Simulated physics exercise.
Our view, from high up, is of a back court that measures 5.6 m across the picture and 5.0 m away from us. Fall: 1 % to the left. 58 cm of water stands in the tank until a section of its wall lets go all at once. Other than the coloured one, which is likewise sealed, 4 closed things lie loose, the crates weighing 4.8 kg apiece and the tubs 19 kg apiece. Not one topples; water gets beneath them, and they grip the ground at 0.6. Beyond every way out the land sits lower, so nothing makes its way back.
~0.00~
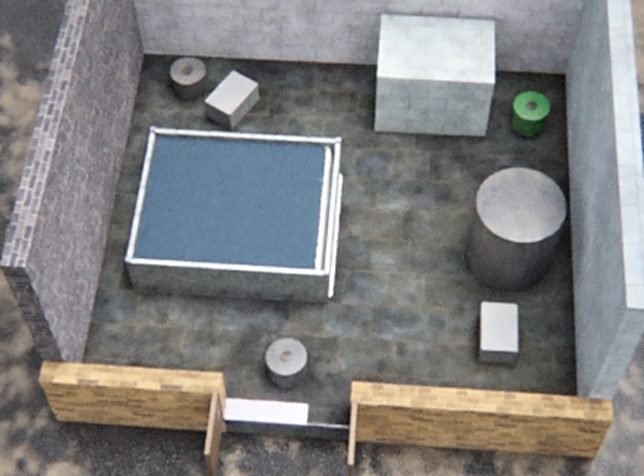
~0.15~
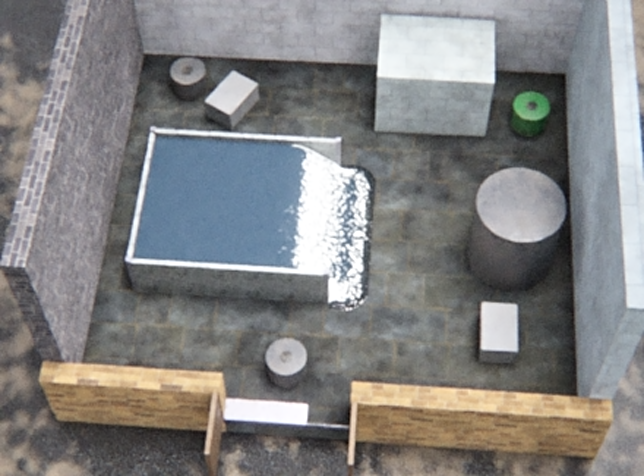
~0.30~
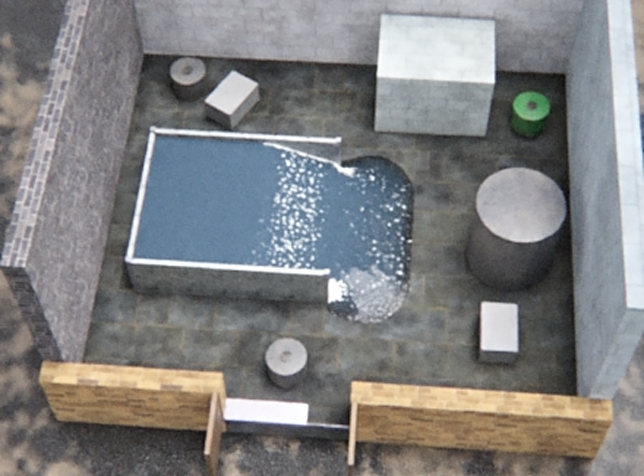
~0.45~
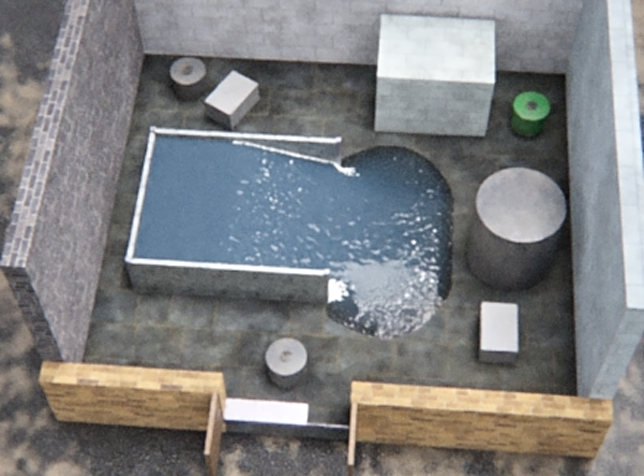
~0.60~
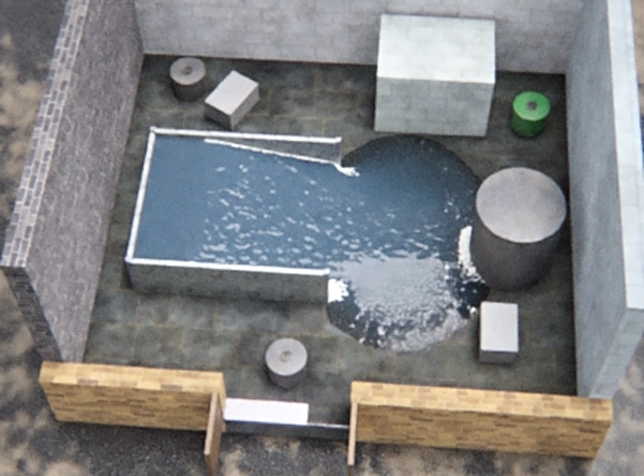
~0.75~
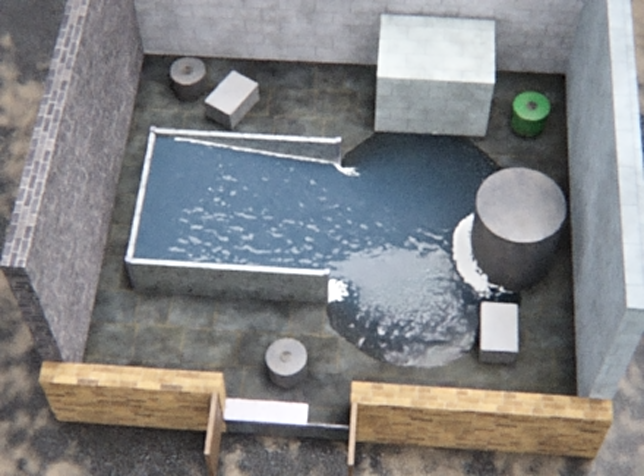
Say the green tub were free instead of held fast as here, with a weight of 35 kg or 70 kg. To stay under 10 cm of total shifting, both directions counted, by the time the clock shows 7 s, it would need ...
It would need the larger weight.
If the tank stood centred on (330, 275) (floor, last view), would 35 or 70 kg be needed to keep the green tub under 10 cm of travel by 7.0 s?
Then the answer is that just the bigger mass works.
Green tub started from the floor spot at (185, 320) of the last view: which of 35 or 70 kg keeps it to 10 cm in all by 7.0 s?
Short version: The lighter already works.
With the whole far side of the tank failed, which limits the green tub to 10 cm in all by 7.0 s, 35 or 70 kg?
Well, in that case the light one does it.
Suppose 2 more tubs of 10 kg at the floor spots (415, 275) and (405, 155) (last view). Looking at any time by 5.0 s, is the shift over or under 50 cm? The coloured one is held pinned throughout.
Going through them in that order, the answers are too far and too far.
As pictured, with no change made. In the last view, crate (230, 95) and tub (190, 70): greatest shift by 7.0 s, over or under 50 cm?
Beyond the mark, below the mark.
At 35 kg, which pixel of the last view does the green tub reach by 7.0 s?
I'd put it at roughly (510, 81) in the last view.
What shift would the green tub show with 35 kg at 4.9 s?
It would be some 50 cm from its spot.
After 1.4 s the green tub would be 0 cm from its start with 35 kg and 0 cm from its start with 70 kg; 3 cm of water round it then.
After 3.1 s the green tub would be 50 cm from its start with 35 kg and 0 cm from its start with 70 kg; 18 cm of water round it then.
After 4.9 s the green tub would be 48 cm from its start with 35 kg and 0 cm from its start with 70 kg; 19 cm of water round it then.
After 7.0 s the green tub would be 48 cm from its start with 35 kg and 0 cm from its start with 70 kg; 11 cm of water round it then.
